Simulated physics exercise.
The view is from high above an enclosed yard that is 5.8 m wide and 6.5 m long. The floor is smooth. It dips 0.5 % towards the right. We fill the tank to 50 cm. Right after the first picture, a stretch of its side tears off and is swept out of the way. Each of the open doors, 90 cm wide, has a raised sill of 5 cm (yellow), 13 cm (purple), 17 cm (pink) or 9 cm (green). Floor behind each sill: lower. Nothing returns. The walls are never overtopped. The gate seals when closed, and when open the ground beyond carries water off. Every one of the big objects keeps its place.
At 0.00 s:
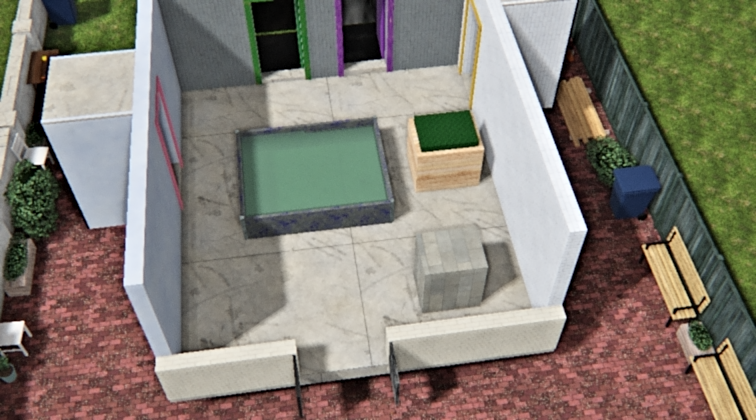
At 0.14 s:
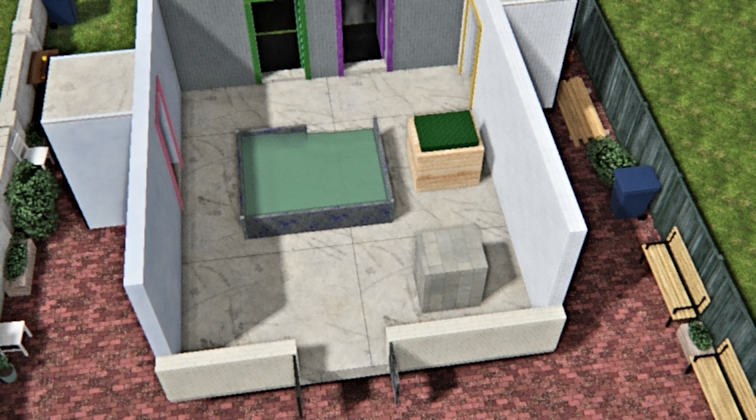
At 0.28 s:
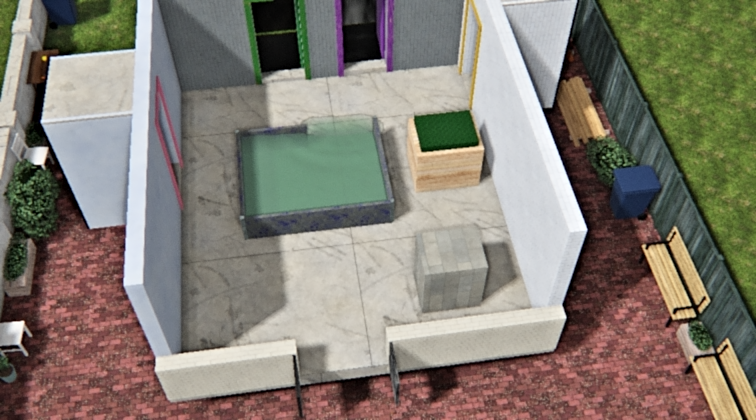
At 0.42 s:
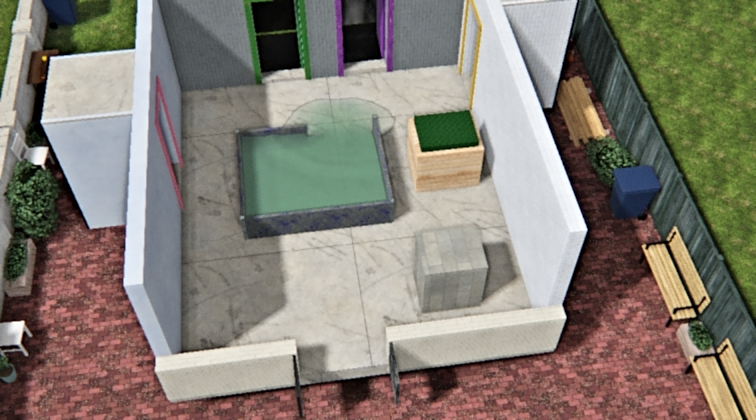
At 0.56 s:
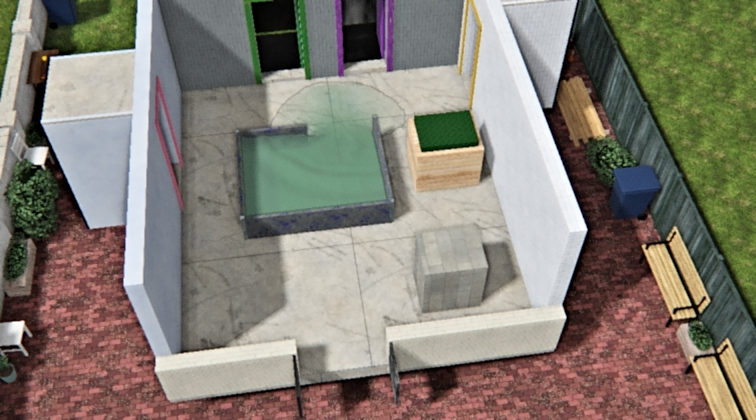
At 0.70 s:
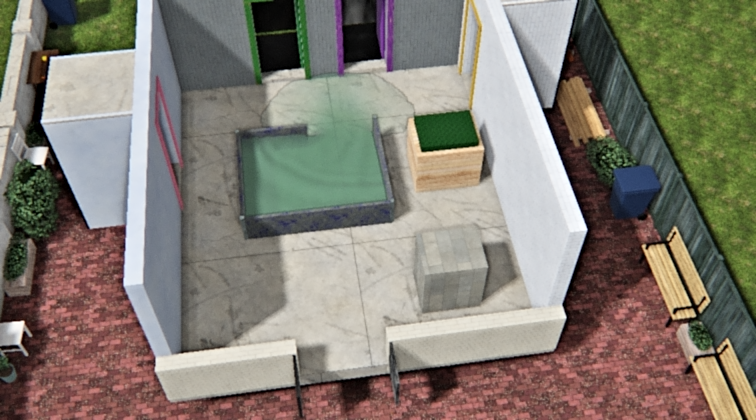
A roofless enclosure with white side walls and a pale, smooth floor is seen from high above, with red brick paving outside. A dark-sided tank of green water sits in the middle, a green-topped wooden box and grey block to its right, green and purple doorframes behind. While the camera stays still, a stretch of the tank's far side vanishes and water pours through, fanning thinly across the floor behind.
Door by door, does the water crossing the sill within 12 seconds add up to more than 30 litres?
One by one: Yellow door: Outstrips the figure; purple door: Outstrips the figure; pink door: Lags behind the figure; green door: Outstrips the figure.
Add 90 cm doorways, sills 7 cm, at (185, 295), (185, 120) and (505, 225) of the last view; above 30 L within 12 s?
First doorway falls short, second gets there, third falls short.
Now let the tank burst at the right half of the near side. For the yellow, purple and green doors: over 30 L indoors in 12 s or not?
At yellow the amount is beneath the mark, at purple it is beneath the mark, and at green it is beneath the mark.
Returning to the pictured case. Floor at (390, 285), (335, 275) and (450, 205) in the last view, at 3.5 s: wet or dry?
Point 1: Unreached; point 2: Unreached; point 3: Unreached.
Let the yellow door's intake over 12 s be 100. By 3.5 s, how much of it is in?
Roughly 25 percent is in by then.
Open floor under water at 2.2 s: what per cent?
Wet share: Near 25 percent.
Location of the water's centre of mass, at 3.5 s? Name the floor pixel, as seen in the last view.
Its balance point sits around (329, 143).
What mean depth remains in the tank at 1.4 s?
The mean depth is around 37 cm.
After 1.4 s water covers 20 % of the floor and is deepest (32 cm) near (359, 138); yellow door not reached, purple door 26 cm at the sill, 21 L in, pink door not reached, green door 18 cm at the sill, 10 L in.
After 2.2 s water covers 25 % of the floor and is deepest (39 cm) near (457, 65); yellow door 12 cm at the sill, 3 L in, purple door 28 cm at the sill, 87 L in, pink door not reached, green door 17 cm at the sill, 40 L in.
After 3.5 s water covers 35 % of the floor and is deepest (26 cm) near (457, 65); yellow door 18 cm at the sill, 95 L in, purple door 21 cm at the sill, 164 L in, pink door 2 cm at the sill, 0 L in, green door 15 cm at the sill, 81 L in.
After 7.0 s water covers 70 % of the floor and is deepest (16 cm) near (440, 66); yellow door 14 cm at the sill, 274 L in, purple door 13 cm at the sill, 199 L in, pink door 4 cm at the sill, 0 L in, green door 9 cm at the sill, 113 L in.
After 12.0 s water covers 95 % of the floor and is deepest (10 cm) near (449, 66); yellow door 9 cm at the sill, 376 L in, purple door 8 cm at the sill, 200 L in, pink door 4 cm at the sill, 0 L in, green door 5 cm at the sill, 114 L in.
